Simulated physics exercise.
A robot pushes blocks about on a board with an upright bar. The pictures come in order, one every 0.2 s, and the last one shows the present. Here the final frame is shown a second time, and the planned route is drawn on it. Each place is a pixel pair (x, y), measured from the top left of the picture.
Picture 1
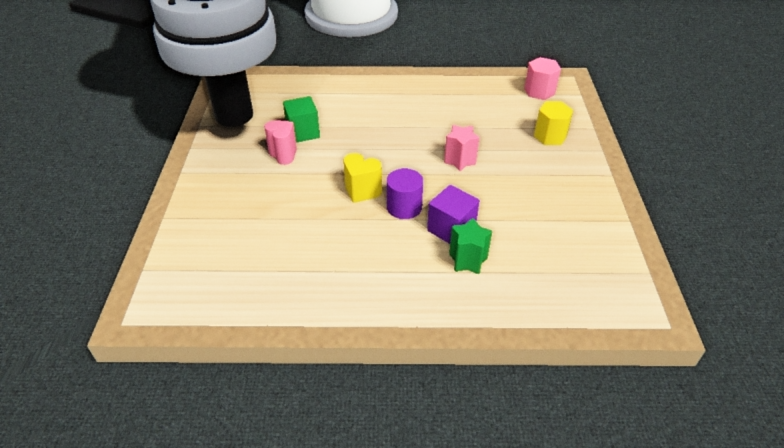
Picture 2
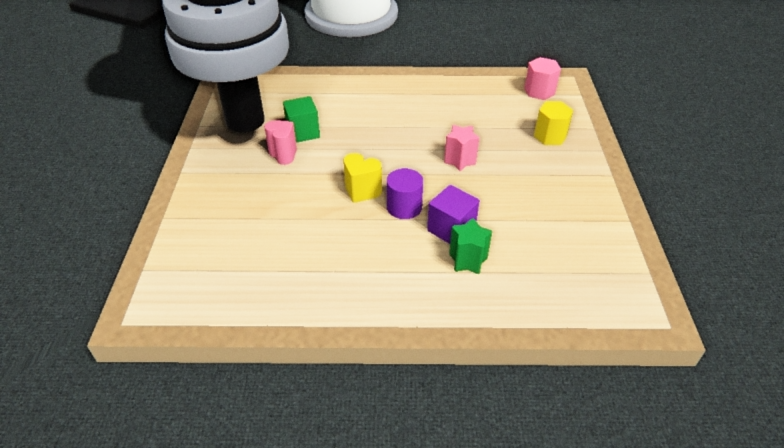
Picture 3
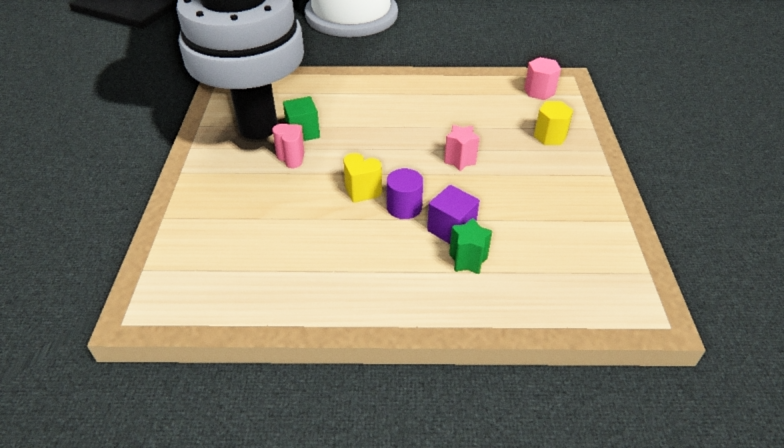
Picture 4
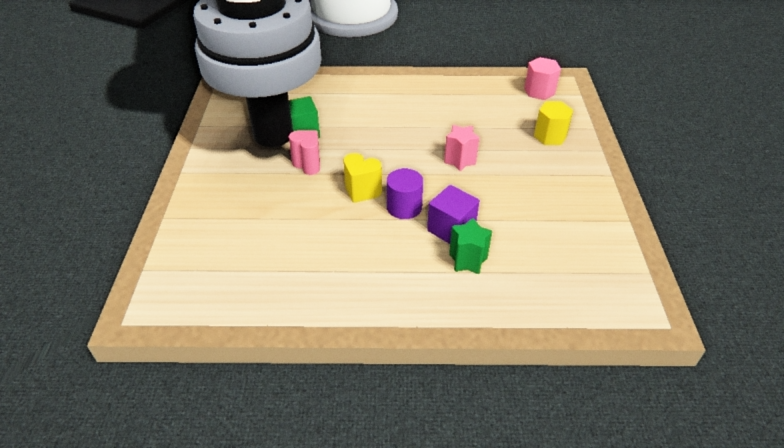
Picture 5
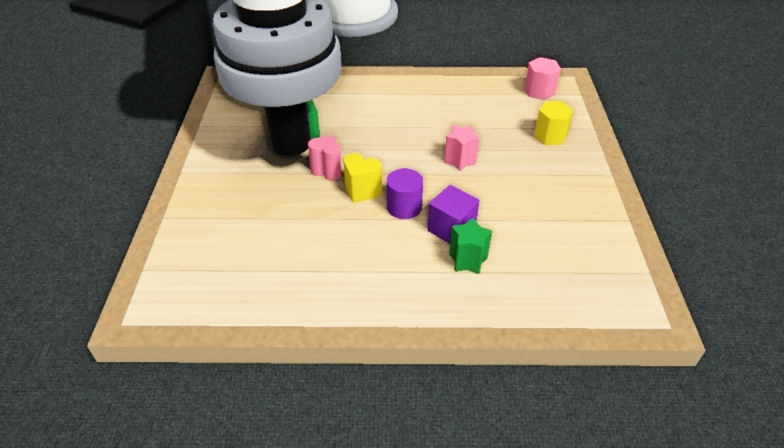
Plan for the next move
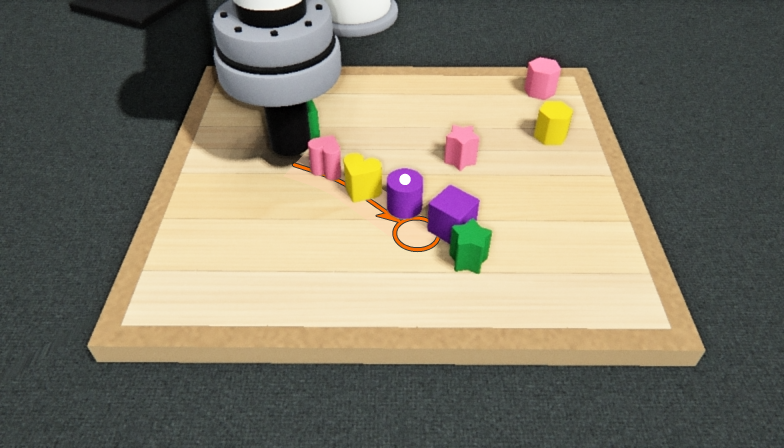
On a wooden board, a robot's upright bar pushes a pink heart-shaped block to the right.
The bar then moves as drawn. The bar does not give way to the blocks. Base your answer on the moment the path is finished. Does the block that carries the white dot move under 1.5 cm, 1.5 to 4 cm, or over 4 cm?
Upwards of 4 cm.
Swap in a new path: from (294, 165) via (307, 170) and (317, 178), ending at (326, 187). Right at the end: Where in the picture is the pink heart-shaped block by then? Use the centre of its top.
The top centre is at (355, 151).
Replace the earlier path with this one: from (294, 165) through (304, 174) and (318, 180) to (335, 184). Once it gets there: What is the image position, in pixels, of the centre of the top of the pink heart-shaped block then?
It sits at (363, 146).
Path on the board, from (294, 165) by way of (358, 192) to (417, 233); the dot is on the purple cylinder.
The first path, step by step. One third of the way, bar (337, 160); pink heart-shaped block (369, 147), turned 80° anticlockwise; yellow heart-shaped block (376, 167), turned 65° clockwise; purple cylinder (407, 182).
Two thirds of the way, bar (376, 185); pink heart-shaped block (379, 149); yellow heart-shaped block (414, 190), turned 85° clockwise; purple cylinder (445, 199); purple square piece (483, 208); green star-shaped block (482, 236), turned 45° clockwise.
At the end, bar (418, 213); pink heart-shaped block (379, 149), turned 125° anticlockwise; yellow heart-shaped block (460, 214), turned 65° clockwise; purple cylinder (493, 215); purple square piece (533, 214), turned 35° anticlockwise; green star-shaped block (496, 240), turned 100° clockwise.
